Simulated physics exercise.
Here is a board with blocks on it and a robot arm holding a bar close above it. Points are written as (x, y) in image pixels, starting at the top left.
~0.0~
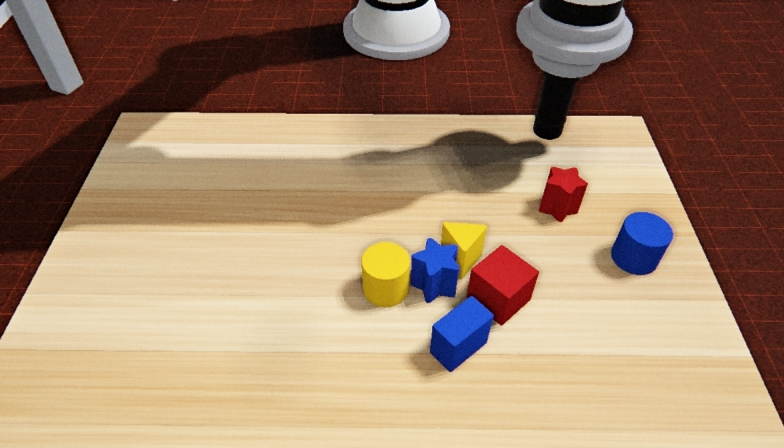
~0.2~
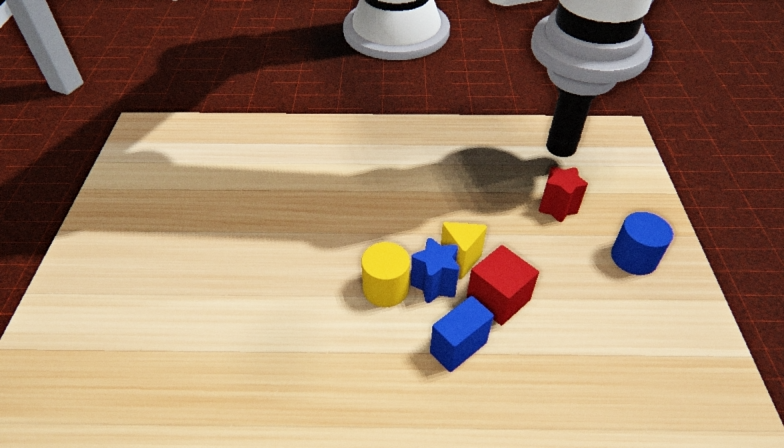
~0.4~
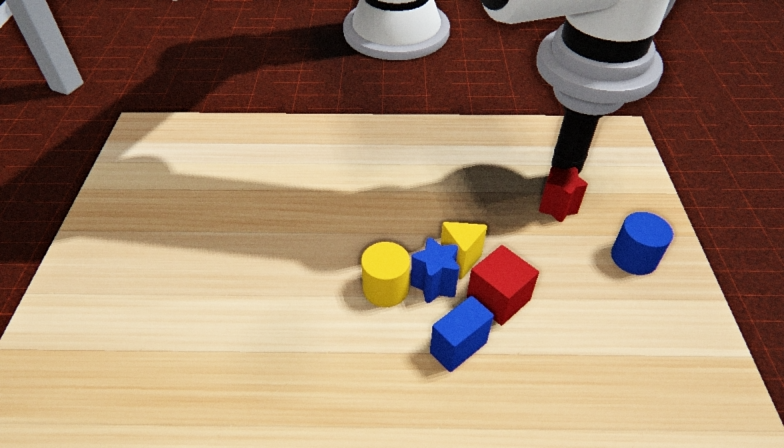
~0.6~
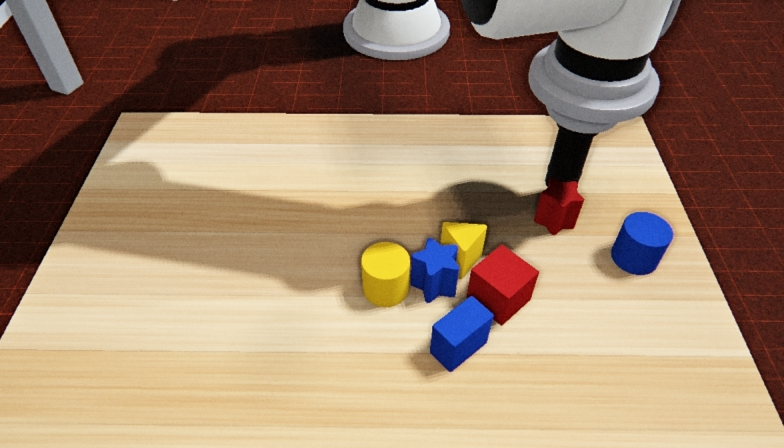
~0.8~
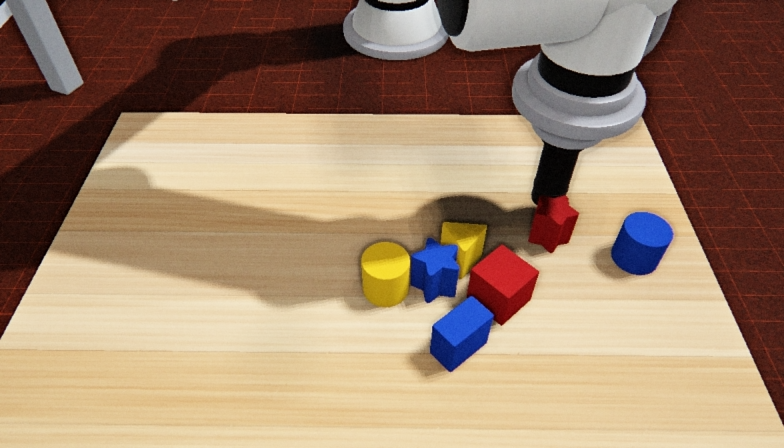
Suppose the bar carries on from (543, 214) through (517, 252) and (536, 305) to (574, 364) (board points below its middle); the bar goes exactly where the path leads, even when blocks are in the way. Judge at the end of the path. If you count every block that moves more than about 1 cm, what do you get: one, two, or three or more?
Moved: 2.
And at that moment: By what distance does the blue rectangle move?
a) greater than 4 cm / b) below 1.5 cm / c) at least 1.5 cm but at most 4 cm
b: Below 1.5 cm.
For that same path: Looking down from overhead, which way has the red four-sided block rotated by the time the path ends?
Rotates clockwise.
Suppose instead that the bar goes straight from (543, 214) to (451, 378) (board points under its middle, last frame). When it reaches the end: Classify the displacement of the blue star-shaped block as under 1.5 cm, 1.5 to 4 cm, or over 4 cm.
Result: Under 1.5 cm.
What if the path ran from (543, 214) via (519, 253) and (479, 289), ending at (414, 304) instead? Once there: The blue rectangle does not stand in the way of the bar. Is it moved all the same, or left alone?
Well, the blue rectangle shifts from its place.
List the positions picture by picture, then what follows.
Bar tip (547, 132); block tops, blue rectangle (463, 320); yellow triangular piece (465, 232); red four-sided block (505, 270); red star-shaped block (567, 178), in the first picture.
Bar (561, 149); blocks unchanged, in the second picture.
Bar (566, 167); blocks unchanged, in the third picture.
Bar (561, 184); red star-shaped block (564, 191), in the fourth picture.
Bar (547, 199); blue rectangle (463, 320); yellow triangular piece (465, 232); red four-sided block (505, 270); red star-shaped block (557, 208), in the fifth picture.
The first path, step by step. One third of the way, bar (520, 238); red star-shaped block (557, 236), turned 65° anticlockwise.
Two thirds of the way, bar (542, 292); red four-sided block (501, 283), turned 20° clockwise; red star-shaped block (565, 247), turned 120° anticlockwise.
At the end, bar (580, 351); blue rectangle in place; yellow triangular piece in place; red four-sided block (501, 283), turned 20° clockwise; red star-shaped block (565, 247), turned 120° anticlockwise.
